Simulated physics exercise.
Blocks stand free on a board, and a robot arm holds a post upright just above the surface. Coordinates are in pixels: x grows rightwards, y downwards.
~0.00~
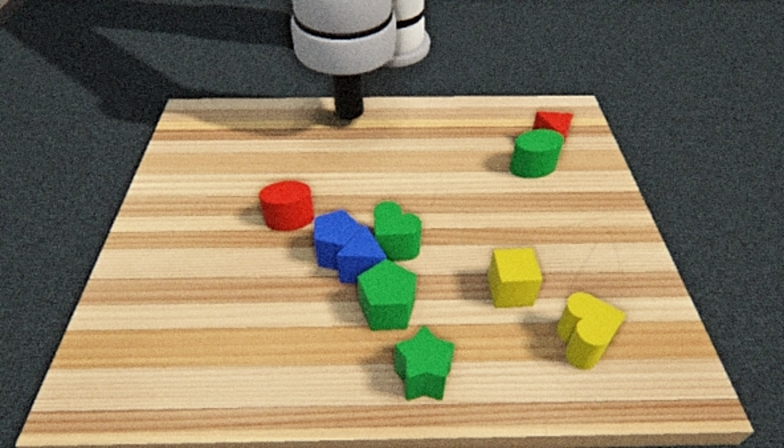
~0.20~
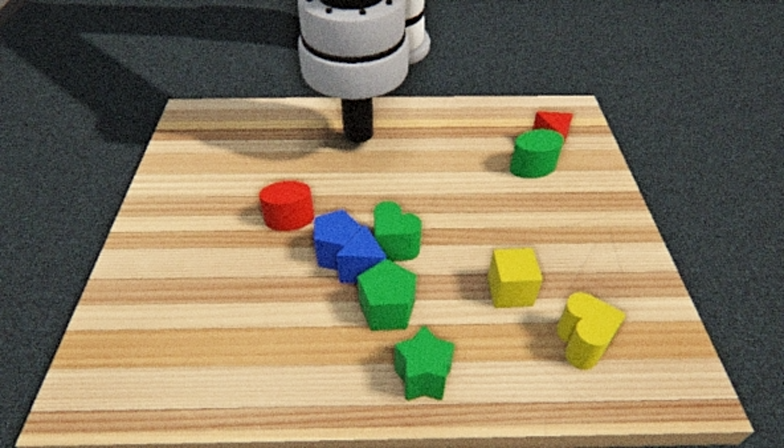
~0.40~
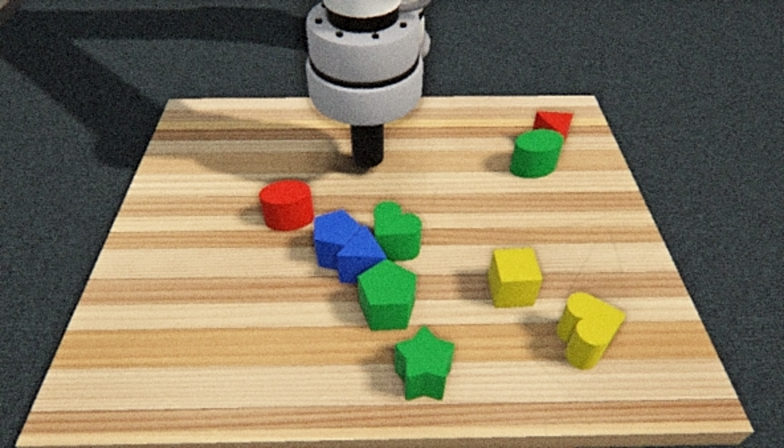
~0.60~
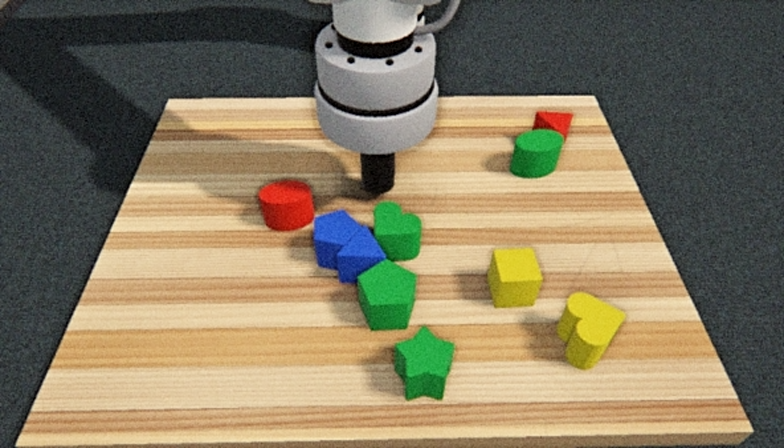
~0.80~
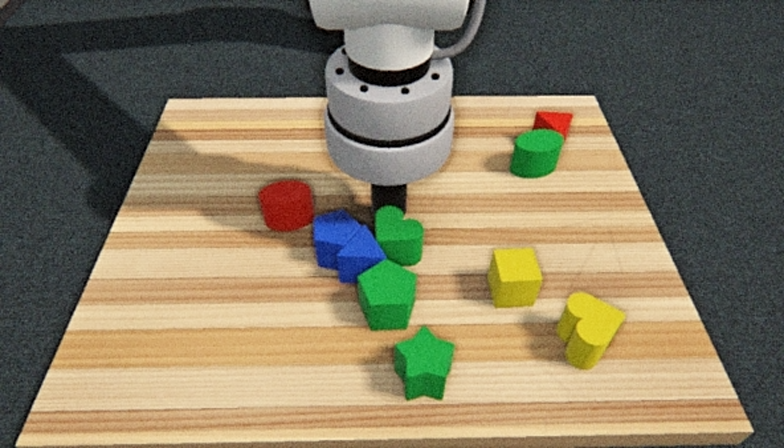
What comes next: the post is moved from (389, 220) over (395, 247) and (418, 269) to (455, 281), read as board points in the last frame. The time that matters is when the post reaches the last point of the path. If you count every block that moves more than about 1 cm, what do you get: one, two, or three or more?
Here I'd predict two blocks moving more than 1 cm.
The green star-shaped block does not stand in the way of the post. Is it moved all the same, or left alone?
Answer: Unmoved.
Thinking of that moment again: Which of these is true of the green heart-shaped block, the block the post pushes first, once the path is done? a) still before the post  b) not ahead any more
b: Not ahead any more.
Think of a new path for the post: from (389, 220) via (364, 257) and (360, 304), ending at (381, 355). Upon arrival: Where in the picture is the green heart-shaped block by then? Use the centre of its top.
Its top middle is near (397, 257).
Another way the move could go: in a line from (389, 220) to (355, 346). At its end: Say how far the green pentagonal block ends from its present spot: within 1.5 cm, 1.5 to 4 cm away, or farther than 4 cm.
Shift of over 4 cm.
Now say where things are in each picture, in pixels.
The first frame shows post tip at (349, 112); block tops, blue pentagonal block at (335, 226); blue triangular piece at (362, 245); green pentagonal block at (388, 283); green heart-shaped block at (394, 219); green star-shaped block at (426, 353).
The second frame shows post at (358, 134); blocks unchanged.
The third frame shows post at (368, 158); blocks unchanged.
The fourth frame shows post at (378, 183); blocks unchanged.
The fifth frame shows post at (389, 210); blue pentagonal block at (335, 226); blue triangular piece at (362, 245); green pentagonal block at (388, 283); green heart-shaped block at (396, 224); green star-shaped block at (426, 353).
On the path given first. One third of the way, post at (396, 238); green pentagonal block at (388, 298); green heart-shaped block at (403, 256).
Two thirds of the way, post at (421, 259); blue triangular piece at (361, 247), turned 15° clockwise; green pentagonal block at (385, 314); green heart-shaped block at (413, 280), turned 35° clockwise.
At the end, post at (456, 271); blue pentagonal block in place; blue triangular piece at (361, 247), turned 15° clockwise; green pentagonal block at (384, 316); green heart-shaped block at (426, 285), turned 65° clockwise; green star-shaped block in place.
